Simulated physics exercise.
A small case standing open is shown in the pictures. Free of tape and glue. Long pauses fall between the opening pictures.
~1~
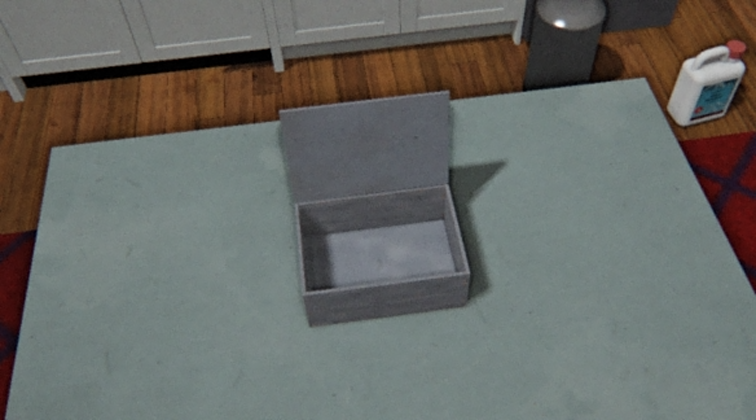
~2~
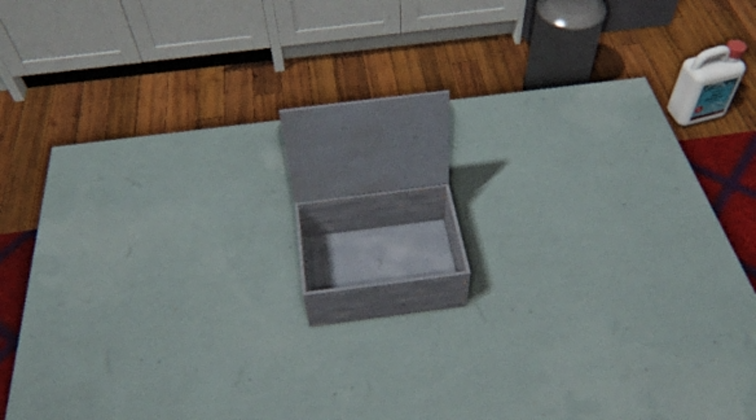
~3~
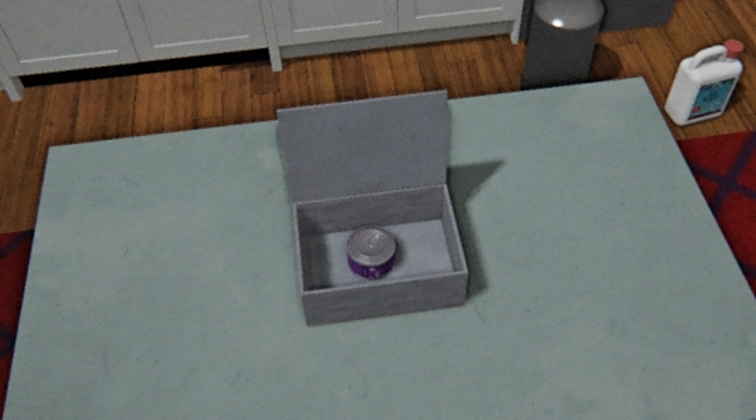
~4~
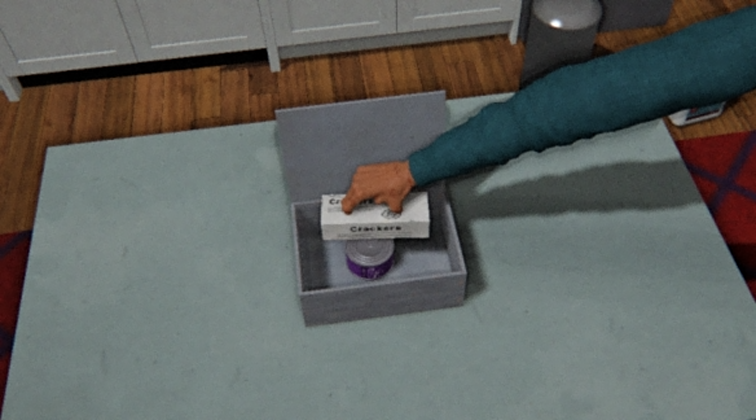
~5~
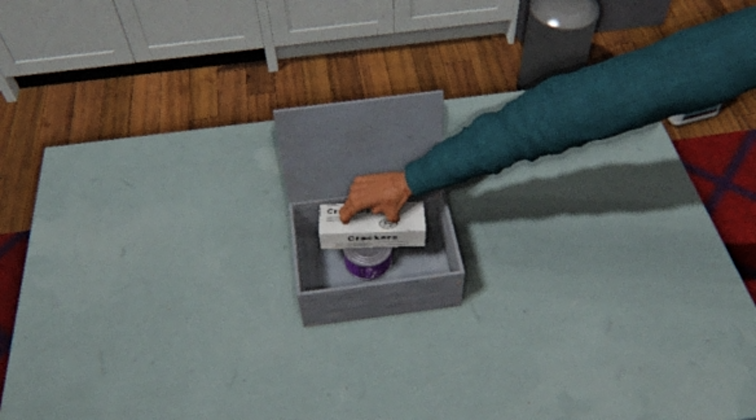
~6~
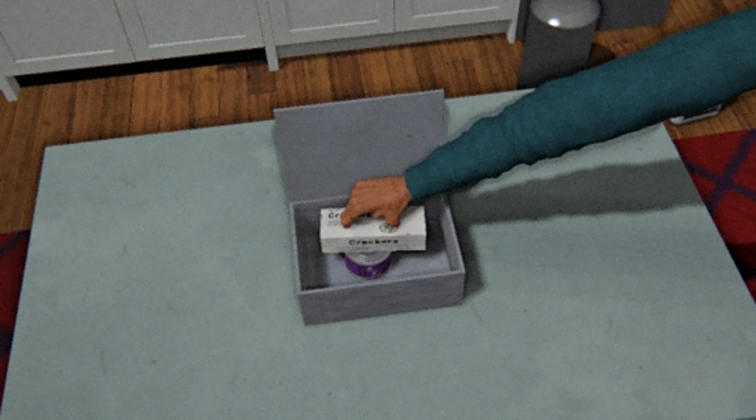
In a room with a wood floor and white cabinets, seen from above, a pale green table fills most of the view. An open grey case stands on it, empty at first, with a grey bin and a white jug behind to the right. A purple tub appears inside, then a teal-sleeved arm from the right lowers a white crackers carton slightly over it while the view barely shifts.
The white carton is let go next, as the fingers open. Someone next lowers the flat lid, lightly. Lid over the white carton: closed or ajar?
Closes up.
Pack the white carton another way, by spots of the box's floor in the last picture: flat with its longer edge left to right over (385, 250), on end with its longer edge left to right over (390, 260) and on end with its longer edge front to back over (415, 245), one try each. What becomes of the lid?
The lid lowers completely the first time, is kept raised the second time and is kept raised the third time.
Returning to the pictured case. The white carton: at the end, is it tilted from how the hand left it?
As it turns out, it keeps its original angle.
Then, 1.40 s after the last picture, lid 79° above the rim.
Then, 1.70 s after the last picture, lid 49° above the rim.
Then, 1.90 s after the last picture, lid 16° above the rim.
At rest, lid shut; both in place. Seen from the same camera at the end, white carton near (373, 230).
